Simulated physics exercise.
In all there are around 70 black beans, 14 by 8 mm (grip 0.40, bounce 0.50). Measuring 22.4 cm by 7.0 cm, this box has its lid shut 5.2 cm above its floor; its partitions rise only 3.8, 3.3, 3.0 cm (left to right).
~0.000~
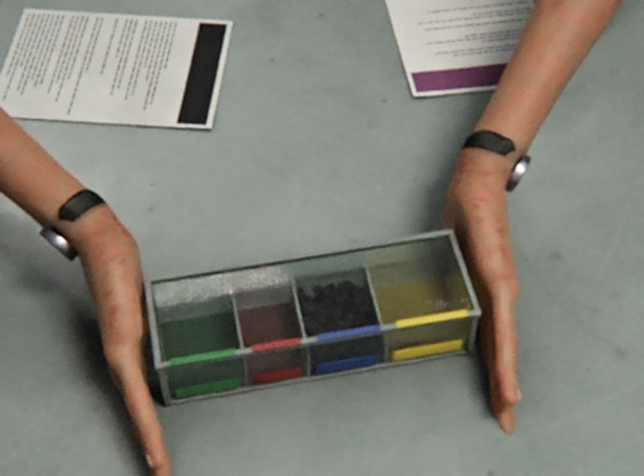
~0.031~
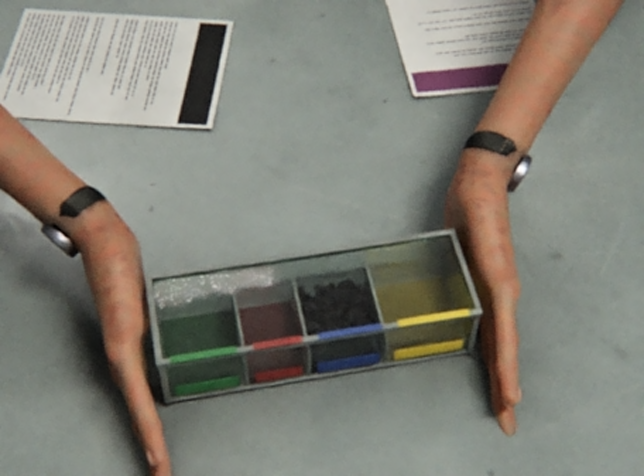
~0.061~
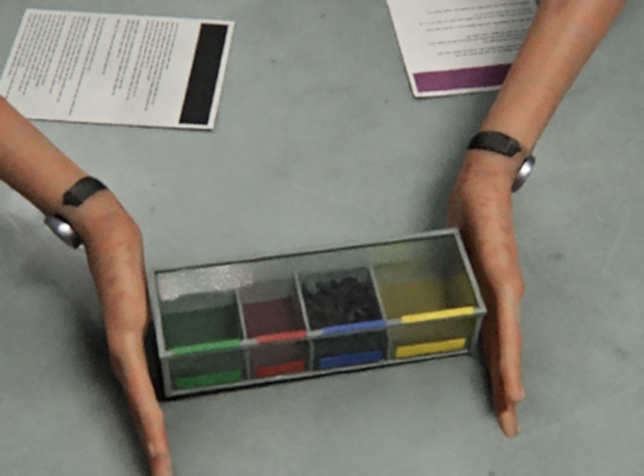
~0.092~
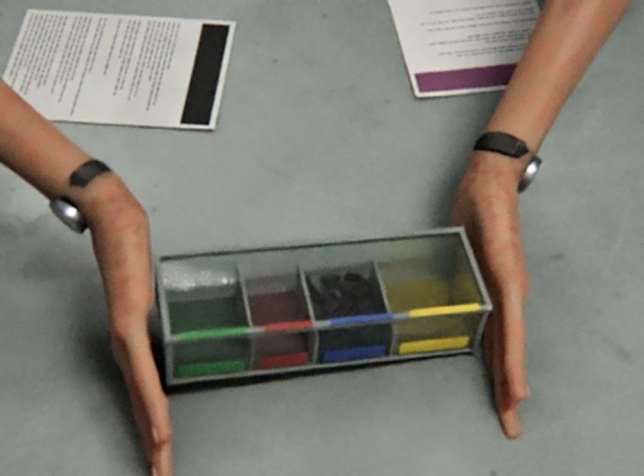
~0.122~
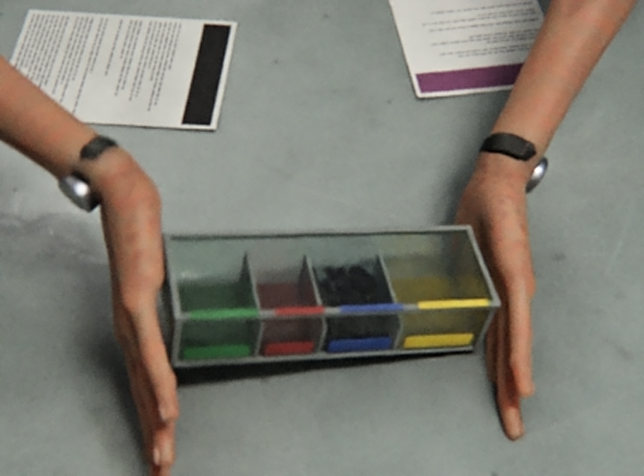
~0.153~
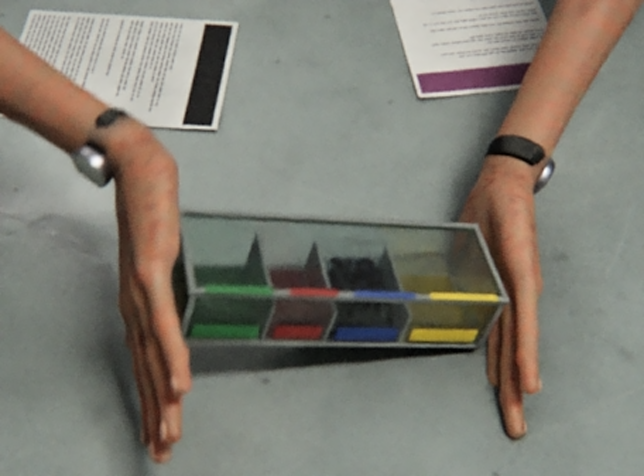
On a plain grey tabletop, seen from above at an angle, two printed sheets lie near the top, one with a black band and one with a purple band. Two hands wearing dark wristbands hold a clear lidded box with green, red, blue and yellow compartments, dark beans in the blue one. The left hand raises the box's left end, slowly then faster, while the view stays still.
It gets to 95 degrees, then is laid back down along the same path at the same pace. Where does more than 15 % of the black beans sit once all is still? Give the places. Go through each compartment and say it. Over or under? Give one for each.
Red compartment under; blue compartment over; green compartment under; yellow compartment over.
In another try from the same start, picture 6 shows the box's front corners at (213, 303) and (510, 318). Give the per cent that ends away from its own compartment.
Estimate: Around 75 %.
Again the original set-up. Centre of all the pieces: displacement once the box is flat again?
Roughly 5.5 cm.
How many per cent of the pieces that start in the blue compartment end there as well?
Something like 20 per cent.
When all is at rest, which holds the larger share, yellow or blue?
Go with yellow, that one ends with more.
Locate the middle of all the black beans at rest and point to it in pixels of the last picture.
I'd say roughly (424, 307).
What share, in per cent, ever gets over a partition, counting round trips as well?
The share comes out near 80 per cent.
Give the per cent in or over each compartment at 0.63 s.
It splits as red 0, blue 70, green 0 and yellow 30 percent.
After 0.63 s, tilt 95 degrees; blue 70 %, yellow 30 %.
After 0.95 s, tilt 40 degrees; blue 20 %, yellow 80 %.
After 1.37 s, tilt 0 degrees; blue 20 %, yellow 80 %.
By 1.8 s all is still; red 0 %, blue 20 %, green 0 %, yellow 80 %.
